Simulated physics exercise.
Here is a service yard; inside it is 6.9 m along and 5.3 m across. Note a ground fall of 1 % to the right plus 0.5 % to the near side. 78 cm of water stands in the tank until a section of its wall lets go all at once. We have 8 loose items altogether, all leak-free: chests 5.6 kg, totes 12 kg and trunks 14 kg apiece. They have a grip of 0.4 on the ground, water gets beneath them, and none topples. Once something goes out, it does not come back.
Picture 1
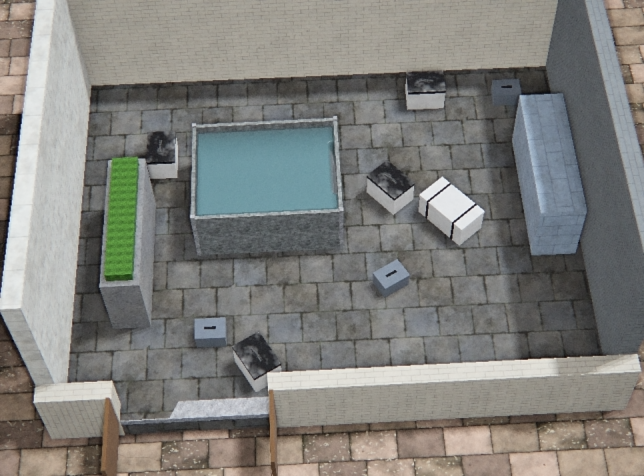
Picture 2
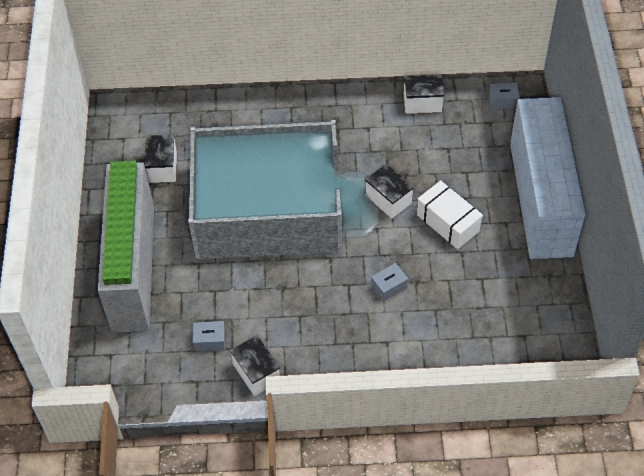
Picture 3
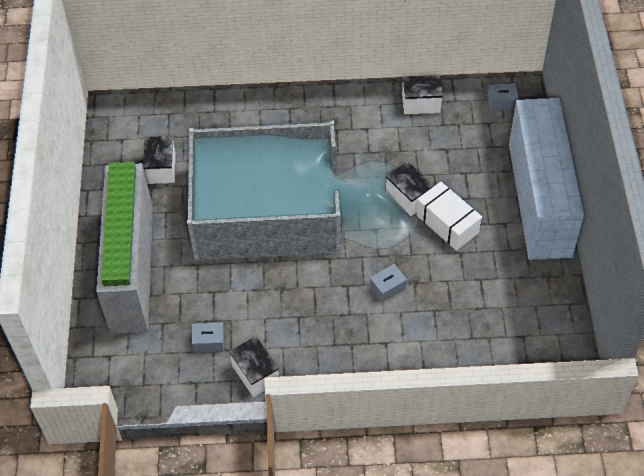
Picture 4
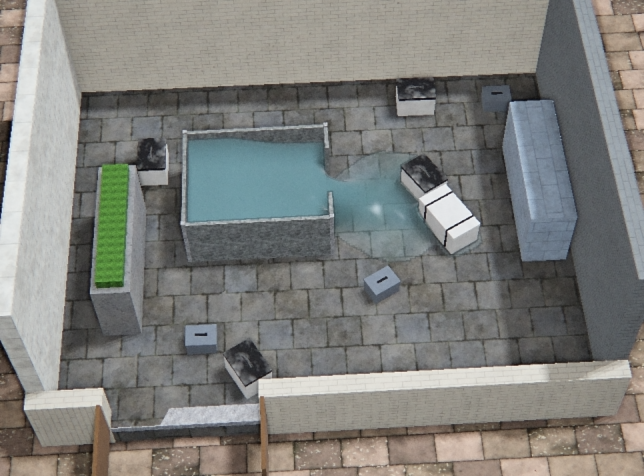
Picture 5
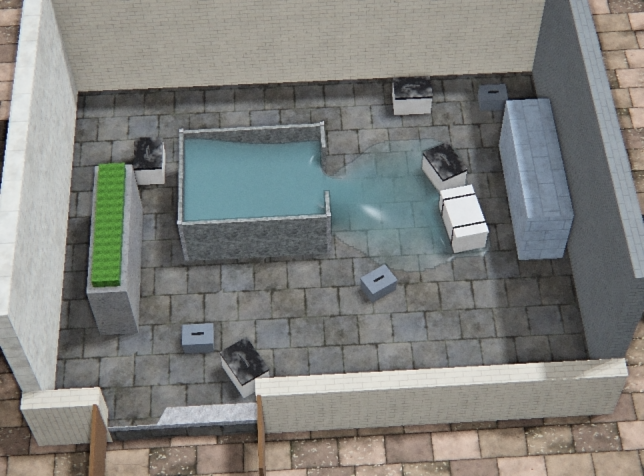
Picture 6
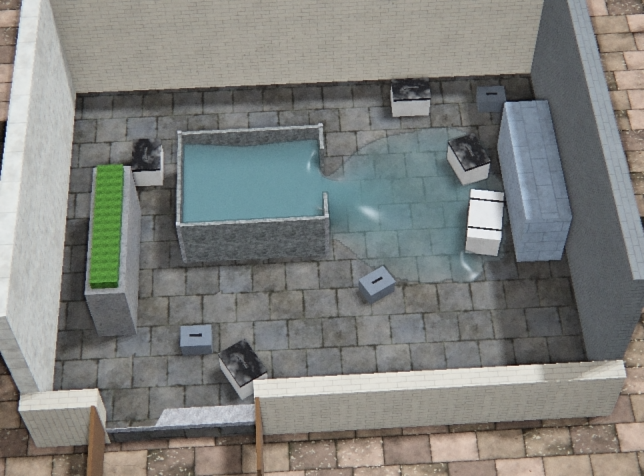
The clip opens on a walled, paved yard with a full stone pool among scattered boxes and blocks. Water pours through a gap in the pool's right side and spreads over the paving, pushing a dark-topped box rightward, then also shifting the white strapped trunk beside it, which turns as it slides.
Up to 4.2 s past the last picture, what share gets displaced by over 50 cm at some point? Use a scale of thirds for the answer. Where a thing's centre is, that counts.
On that scale: One to two thirds.
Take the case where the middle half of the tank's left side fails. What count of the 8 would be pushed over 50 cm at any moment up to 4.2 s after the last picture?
The answer would then be 4.
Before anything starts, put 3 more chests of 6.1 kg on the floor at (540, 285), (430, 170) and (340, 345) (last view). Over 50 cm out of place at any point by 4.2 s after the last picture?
Outcome: Breaks the threshold first, breaks the threshold next, breaks the threshold last.
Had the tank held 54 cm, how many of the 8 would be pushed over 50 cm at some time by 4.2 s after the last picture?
So the tally would be 4.
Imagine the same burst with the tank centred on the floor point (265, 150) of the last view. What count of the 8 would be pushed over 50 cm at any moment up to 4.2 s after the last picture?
The answer would then be 4.
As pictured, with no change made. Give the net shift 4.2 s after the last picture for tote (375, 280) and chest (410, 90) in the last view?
Going in order, that's 0 cm for one and 300 cm for the other.
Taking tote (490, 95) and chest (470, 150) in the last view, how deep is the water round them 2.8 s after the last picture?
17 and 17 cm.
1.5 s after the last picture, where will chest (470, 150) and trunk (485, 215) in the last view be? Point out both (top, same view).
First near (530, 96), second near (505, 245).
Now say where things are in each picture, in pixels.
The first frame shows a chest at (391, 179), on the bottom; a trunk at (452, 203), on the bottom; water covers 2.8 m2; 0 of 8 have shifted.
The second frame shows a chest at (389, 183) rests on the ground; a trunk at (450, 207), on the bottom; 3.4 m2 under water; 0 of 8 have shifted.
The third frame shows a chest at (410, 181) rests on the ground, 31 cm from its start; a trunk at (449, 208) rests on the ground; water covers 4.0 m2; 1 of 8 have shifted.
The fourth frame shows a chest at (425, 172), on the bottom, 64 cm from its start; a trunk at (449, 211) rests on the ground, 10 cm from its start; 5.0 m2 under water; 2 of 8 have shifted.
The fifth frame shows a chest at (445, 161) rests on the ground, 103 cm from its start; a trunk at (464, 211) rests on the ground, 34 cm from its start; 6.1 m2 under water; 2 of 8 have shifted.
The sixth frame shows a chest at (469, 151), on the bottom, 145 cm from its start; a trunk at (486, 214), on the bottom, 66 cm from its start; 7.8 m2 under water; 2 of 8 have shifted.
Then, 0.4 s after the last picture 2 of 8 are over 50 cm from their spots; 2 afloat.
Then, 1.5 s after the last picture 3 of 8 are over 50 cm from their spots; 3 afloat.
Then, 2.8 s after the last picture 3 of 8 are over 50 cm from their spots; 4 afloat.
Then, 4.2 s after the last picture 4 of 8 are over 50 cm from their spots, and 5 have been at some point; 4 afloat.
